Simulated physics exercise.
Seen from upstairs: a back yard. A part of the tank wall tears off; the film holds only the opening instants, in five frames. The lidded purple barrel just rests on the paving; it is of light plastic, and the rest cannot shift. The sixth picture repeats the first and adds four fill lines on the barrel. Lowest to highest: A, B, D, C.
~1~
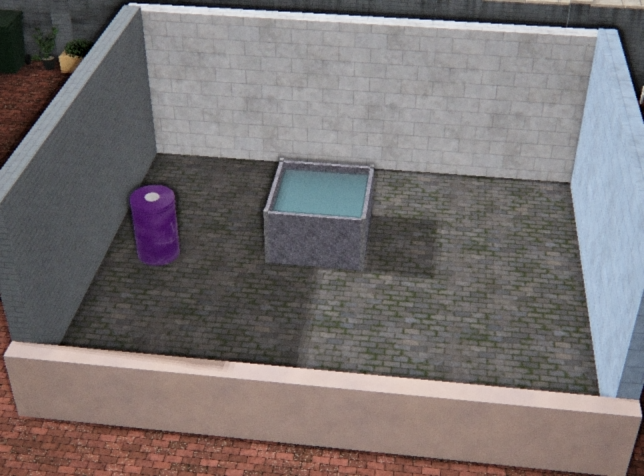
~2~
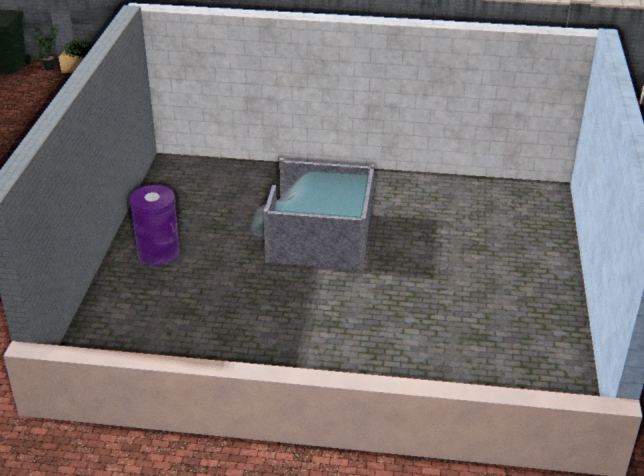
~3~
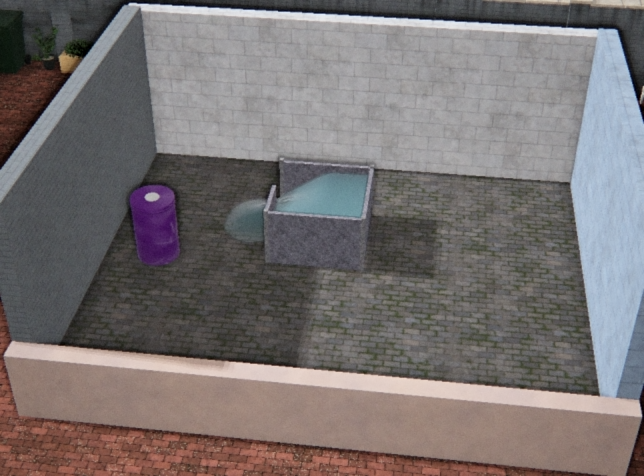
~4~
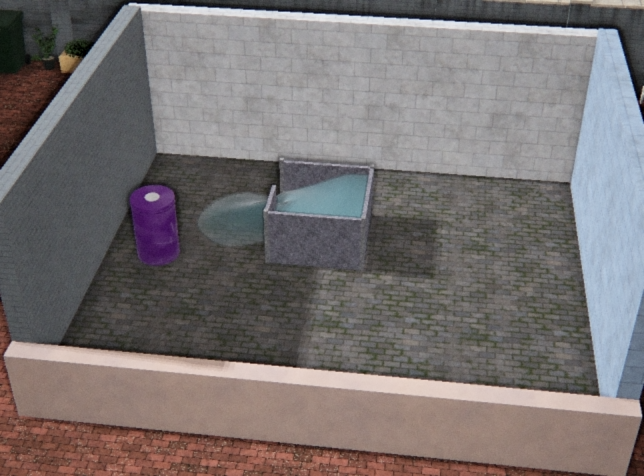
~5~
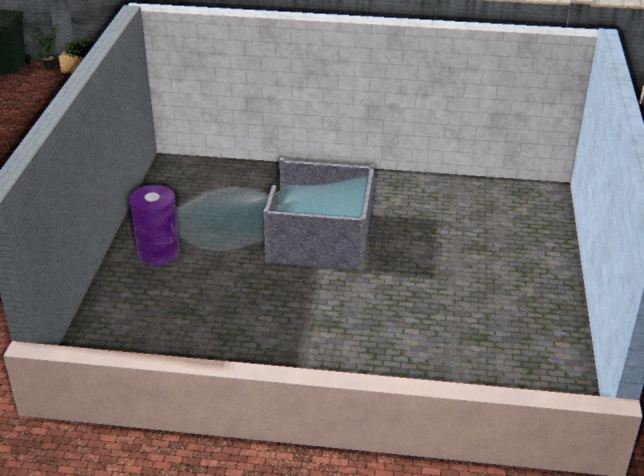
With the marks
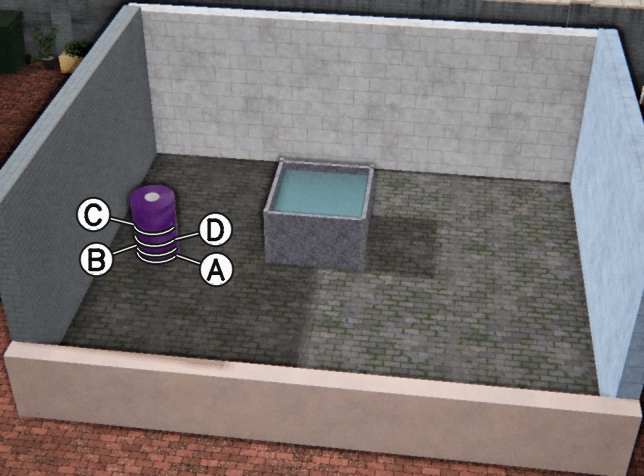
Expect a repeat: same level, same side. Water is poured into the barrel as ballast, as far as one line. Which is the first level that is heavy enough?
Take B.
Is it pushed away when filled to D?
No, that is safe.
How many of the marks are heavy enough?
Three of them.
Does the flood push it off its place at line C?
No, that is safe.
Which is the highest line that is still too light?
That is line A.
On the marked copy, A at (153, 262); B at (152, 255); C at (149, 234); D at (151, 246); from the bottom up A, B, D, C.
For line A, it is pushed about twice its own width away.
For line B, it does not move.
For line C, it does not move.
For line D, it does not move.
